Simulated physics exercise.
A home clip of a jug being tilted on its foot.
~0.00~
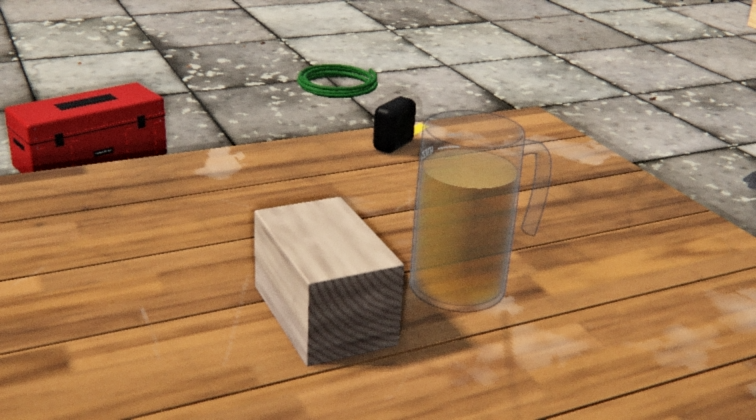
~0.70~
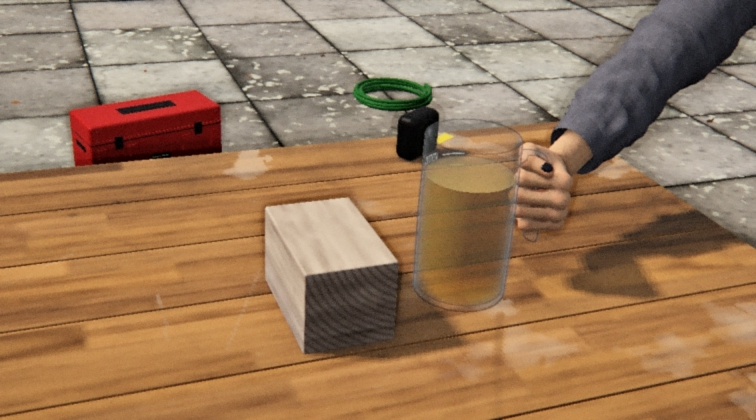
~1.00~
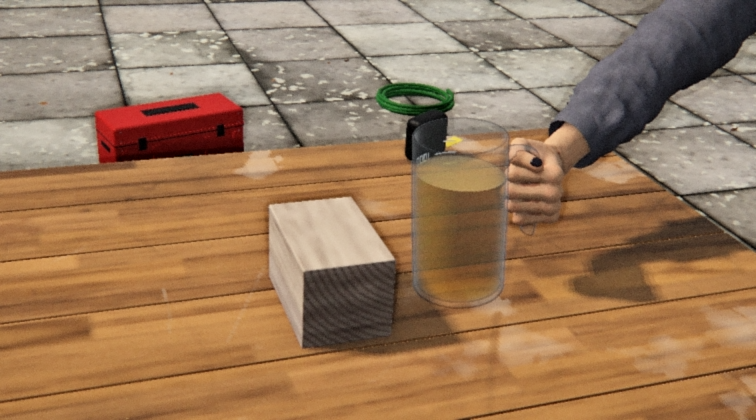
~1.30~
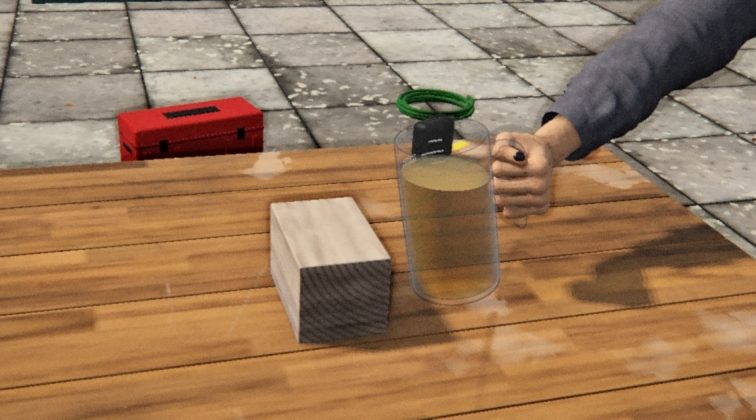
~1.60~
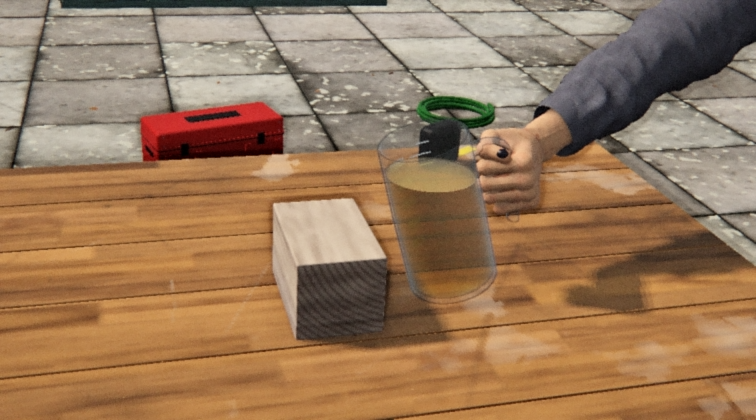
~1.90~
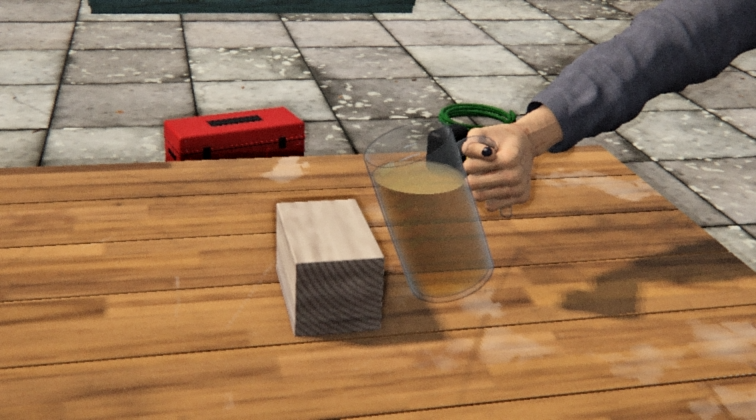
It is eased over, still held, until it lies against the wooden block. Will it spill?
The jug keeps it all in.
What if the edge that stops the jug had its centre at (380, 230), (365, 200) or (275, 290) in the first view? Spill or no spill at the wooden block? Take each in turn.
One after the other: Is safe, loses none, slops over.
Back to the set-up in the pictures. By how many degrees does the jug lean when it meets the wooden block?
About 30°.
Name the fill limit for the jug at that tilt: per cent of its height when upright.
About 85 per cent.
After 2.5 s, the jug leans by about 25°; nothing has left it.
After 3.1 s, the jug leans by about 30°; nothing has left it.
After 4.5 s, the jug leans by about 30°, against the wooden block; nothing has left it.
